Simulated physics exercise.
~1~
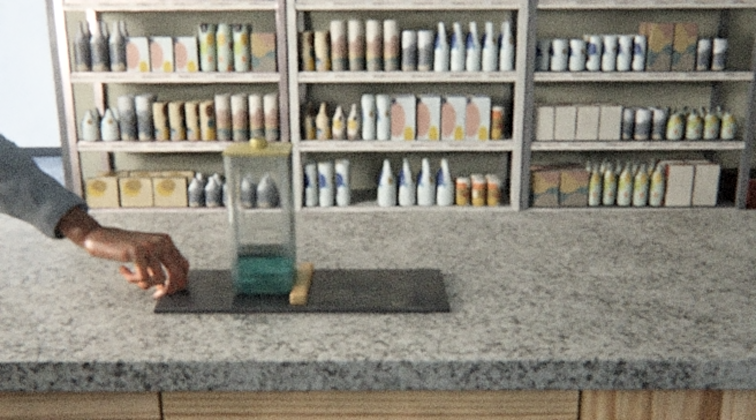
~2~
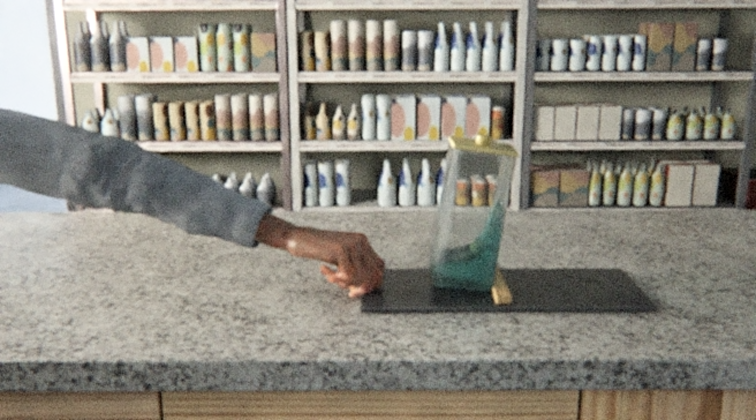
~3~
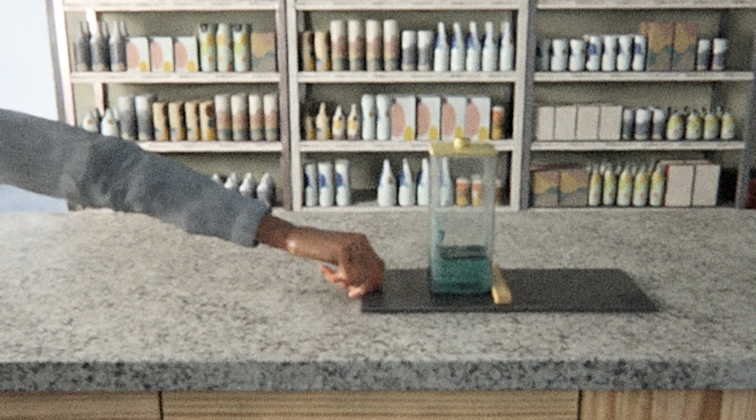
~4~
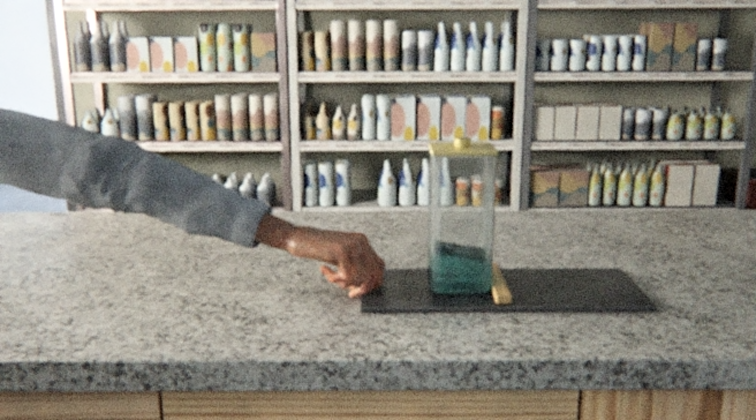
At first, a clear, capped container with teal liquid in its base stands upright on a dark board, beside a small wooden strip, on a speckled stone counter. Shelves of bottles and boxes line the wall behind, and a hand in a grey sleeve rests at the board's left end. The board glides right with the hand following, carrying the container along. As the board reaches its stopping place, the container tips to the right and its liquid surges up one side. It then settles back upright while the liquid sloshes. Finally, it stands still on the board, the hand still beside it.
